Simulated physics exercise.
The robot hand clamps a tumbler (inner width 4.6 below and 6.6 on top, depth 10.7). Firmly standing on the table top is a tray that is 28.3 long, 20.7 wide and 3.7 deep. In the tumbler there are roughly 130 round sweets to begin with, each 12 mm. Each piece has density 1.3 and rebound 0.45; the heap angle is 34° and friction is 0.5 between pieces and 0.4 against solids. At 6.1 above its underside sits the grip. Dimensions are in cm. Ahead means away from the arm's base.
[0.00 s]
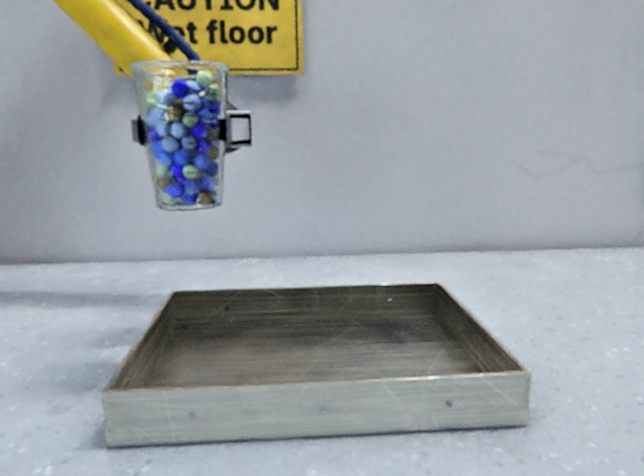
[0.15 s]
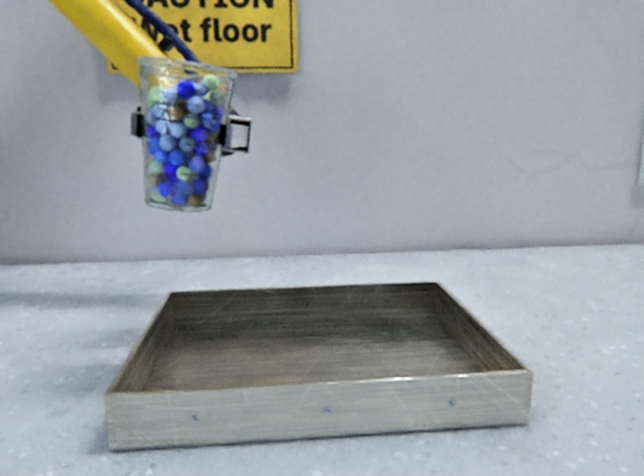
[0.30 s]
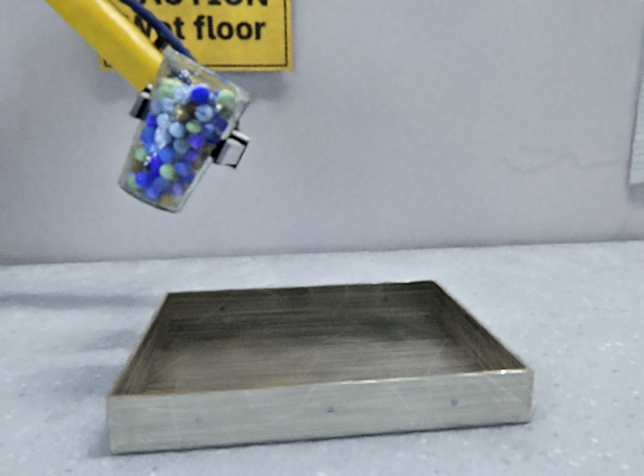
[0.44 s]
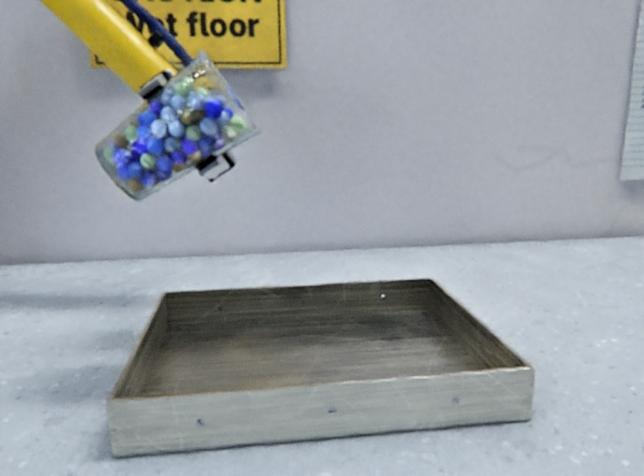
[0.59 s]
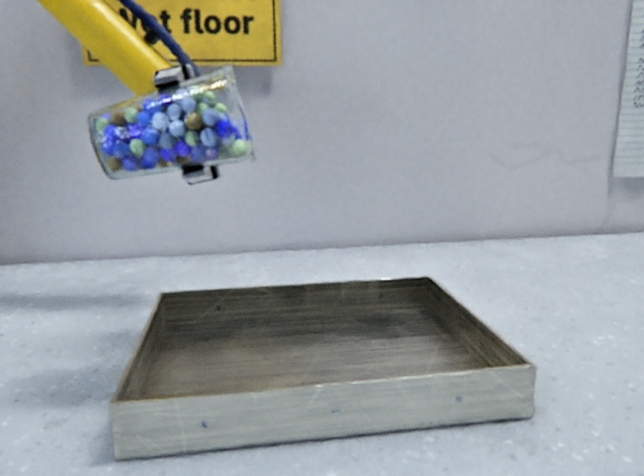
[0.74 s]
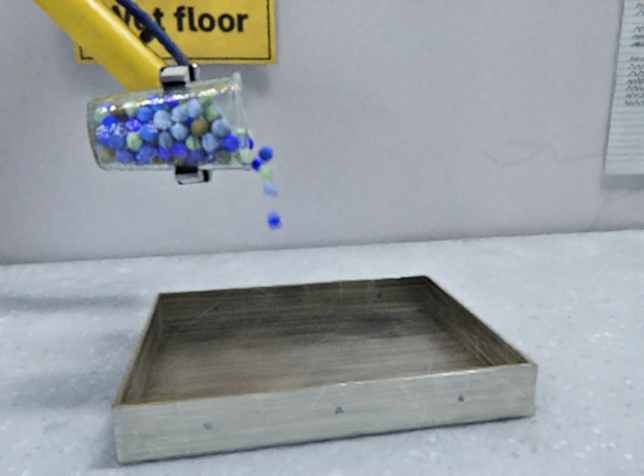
Above a tray, a robot arm tilts a clear tumbler rightward and a few colourful balls drop out.
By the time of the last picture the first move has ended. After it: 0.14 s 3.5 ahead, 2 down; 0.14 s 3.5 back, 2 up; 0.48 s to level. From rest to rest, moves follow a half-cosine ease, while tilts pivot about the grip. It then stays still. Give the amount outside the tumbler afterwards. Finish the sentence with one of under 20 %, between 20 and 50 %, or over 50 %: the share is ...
The share is between 20 and 50 %.
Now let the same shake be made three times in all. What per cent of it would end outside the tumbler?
Then roughly 65 percent.
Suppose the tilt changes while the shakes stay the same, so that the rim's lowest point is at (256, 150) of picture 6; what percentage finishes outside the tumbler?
It comes out near 20 percent.
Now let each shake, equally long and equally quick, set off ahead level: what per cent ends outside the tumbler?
It comes to around 50 percent.
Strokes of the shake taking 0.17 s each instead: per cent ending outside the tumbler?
I'd expect some 30 per cent.
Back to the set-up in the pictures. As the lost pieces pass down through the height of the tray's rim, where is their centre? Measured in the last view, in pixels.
Their middle sits near (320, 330).
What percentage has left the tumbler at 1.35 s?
About 35 per cent.
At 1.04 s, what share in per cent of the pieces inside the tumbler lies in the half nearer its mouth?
About 50 per cent.
By 1.04 s, tilted 85° forward, highest piece 22 above the table; 84 in the tumbler, 23 in the tray, 19 in flight or on a rim.
By 1.35 s, tilted 20° forward, highest piece 25 above the table; 79 in the tumbler, 45 in the tray, 2 in flight or on a rim.
By 1.70 s, level, highest piece 22 above the table; 79 in the tumbler, 47 in the tray.
By 2.75 s, level, highest piece 22 above the table; 79 in the tumbler, 47 in the tray.
Final count, 79 in the tumbler, 47 in the tray. That is 37 % outside the tumbler.
